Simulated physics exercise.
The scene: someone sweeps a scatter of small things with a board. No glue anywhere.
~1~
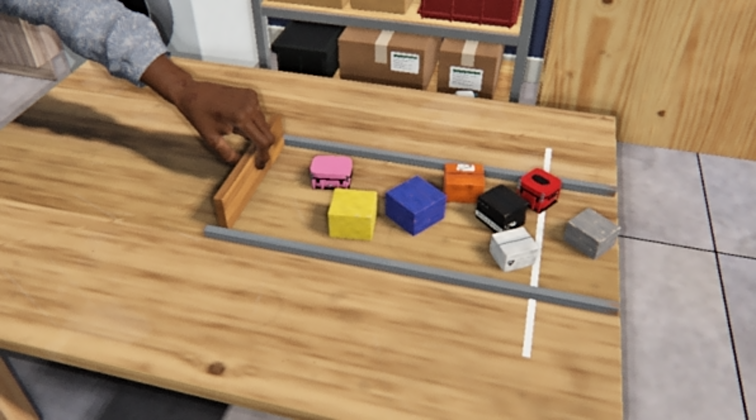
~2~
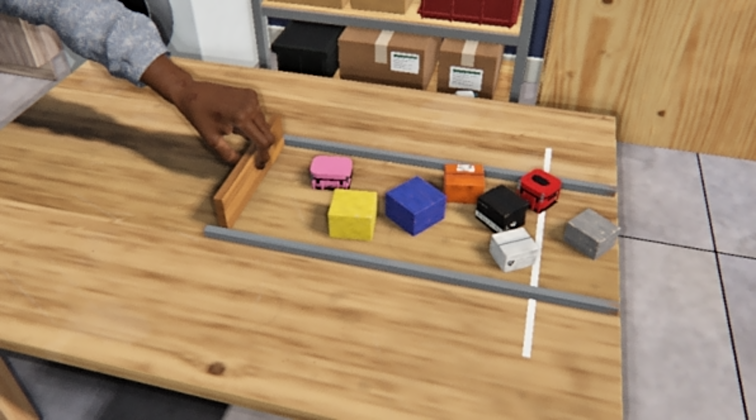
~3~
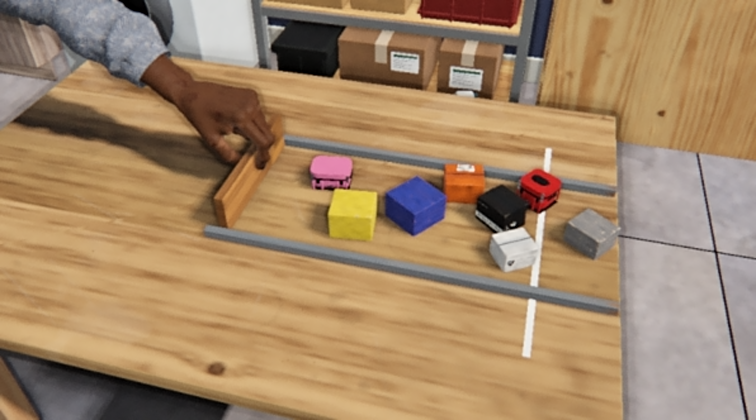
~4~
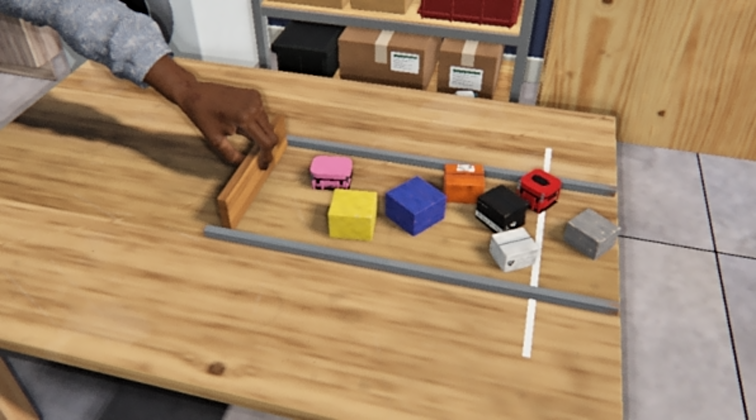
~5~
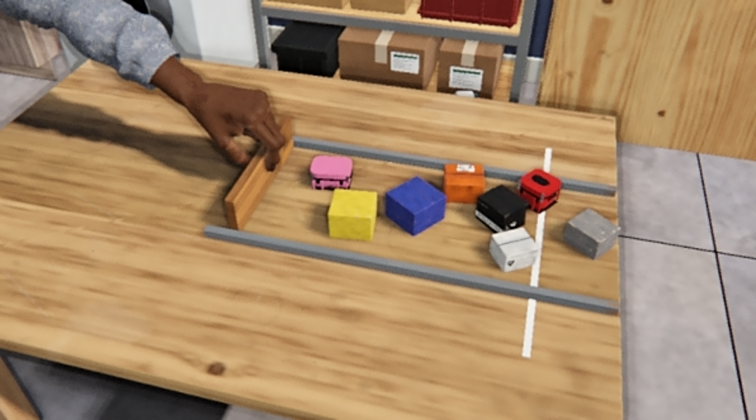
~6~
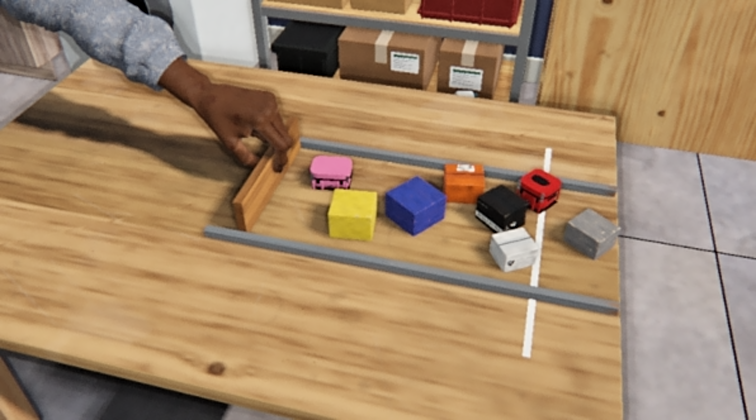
On a wooden table, a hand slides a board slightly right toward small scattered objects.
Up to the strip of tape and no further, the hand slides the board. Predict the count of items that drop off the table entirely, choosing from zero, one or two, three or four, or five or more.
The count is three or four.
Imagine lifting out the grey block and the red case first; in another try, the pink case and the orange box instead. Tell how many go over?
1 and 1.
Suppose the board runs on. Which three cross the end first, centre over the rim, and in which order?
Sequence: Grey block, red case, black box.
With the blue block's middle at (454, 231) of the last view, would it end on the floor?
Stays put.
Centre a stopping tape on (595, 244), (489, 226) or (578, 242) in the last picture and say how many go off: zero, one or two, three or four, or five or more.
So in that order I'd say 5 or more; no fall at all; five or more.
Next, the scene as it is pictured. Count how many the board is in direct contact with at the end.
It is in contact with 2.
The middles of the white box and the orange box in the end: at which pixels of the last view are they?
You'll find the white box at roughly (602, 283) and the orange box at roughly (602, 202).
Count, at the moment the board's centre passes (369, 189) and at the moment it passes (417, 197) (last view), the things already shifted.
The count reaches 3 first and 5 second.
Early on, none off yet; grey block at rest near (591, 234); red case at rest near (539, 191); white box at rest near (513, 250).
Finally, the number that fall off is three or four; lost, black box, red case and grey block.
